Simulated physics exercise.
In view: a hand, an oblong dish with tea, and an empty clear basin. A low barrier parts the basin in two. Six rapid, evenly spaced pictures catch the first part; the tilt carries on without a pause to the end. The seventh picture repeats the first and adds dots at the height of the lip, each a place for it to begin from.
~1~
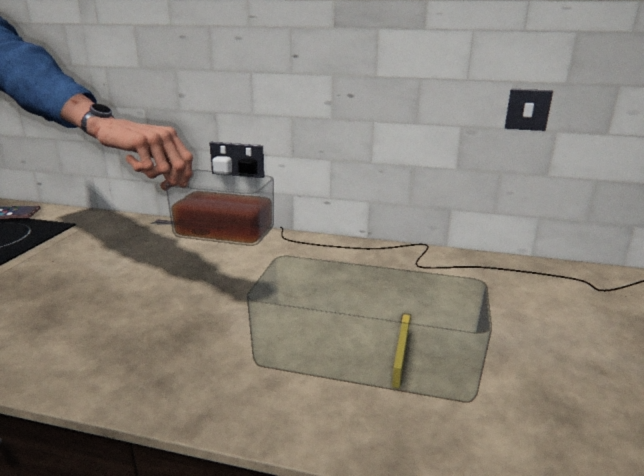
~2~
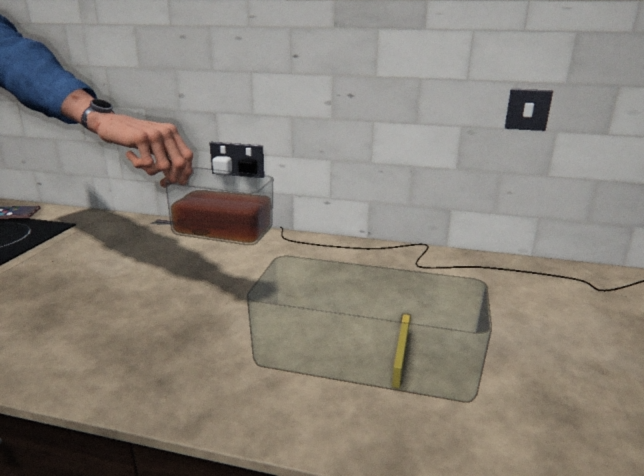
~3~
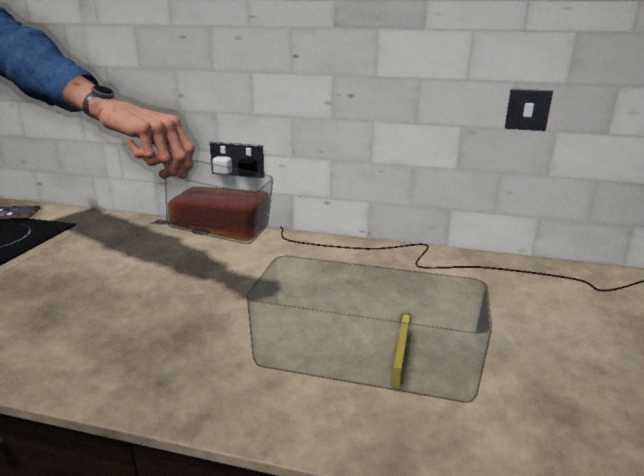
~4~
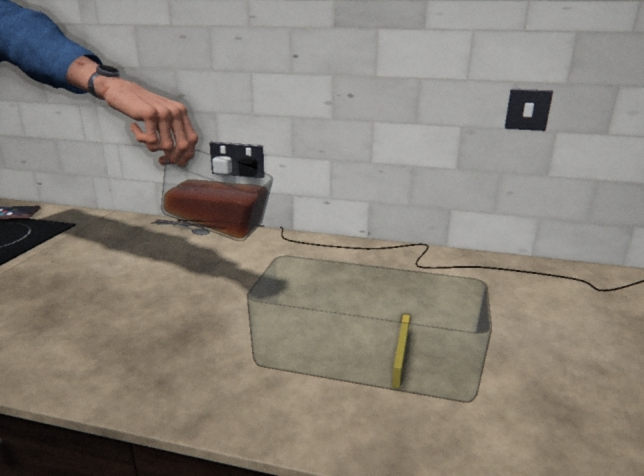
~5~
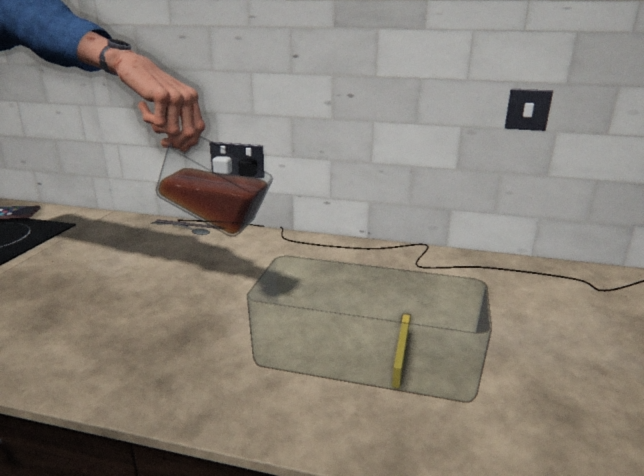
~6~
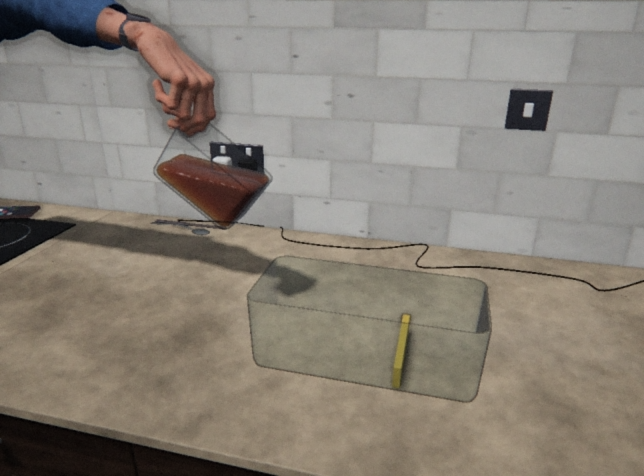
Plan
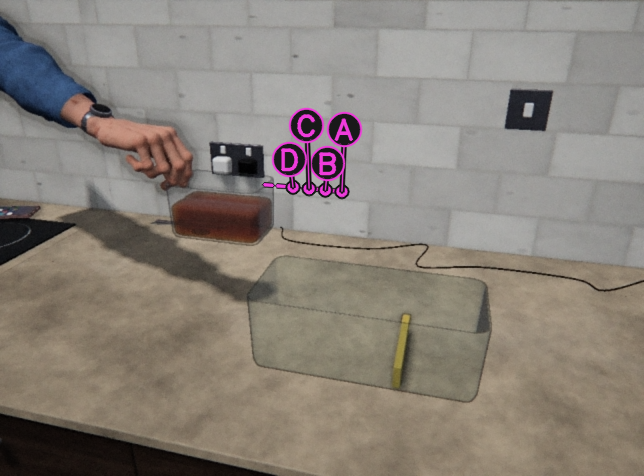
On a kitchen counter, a hand lifted one side of a clear oblong dish of reddish-brown liquid, tilting it steadily to the right, while a larger empty clear basin with a low yellow divider stayed still.
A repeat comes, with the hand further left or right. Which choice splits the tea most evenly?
B beats the others.
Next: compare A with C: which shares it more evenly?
That is spot A.
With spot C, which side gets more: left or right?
The left side.
On the marked copy, A at (341, 191); B at (325, 190); C at (309, 188); D at (293, 187).
Choosing A, about 35 % ends left of the wall and 62 % right of it; 3 % is lost outside.
Choosing B, about 54 % ends left of the wall and 43 % right of it; 3 % is lost outside.
Choosing C, about 84 % ends left of the wall and 13 % right of it.
Choosing D, about 89 % ends left of the wall and 8 % right of it; 3 % is lost outside.
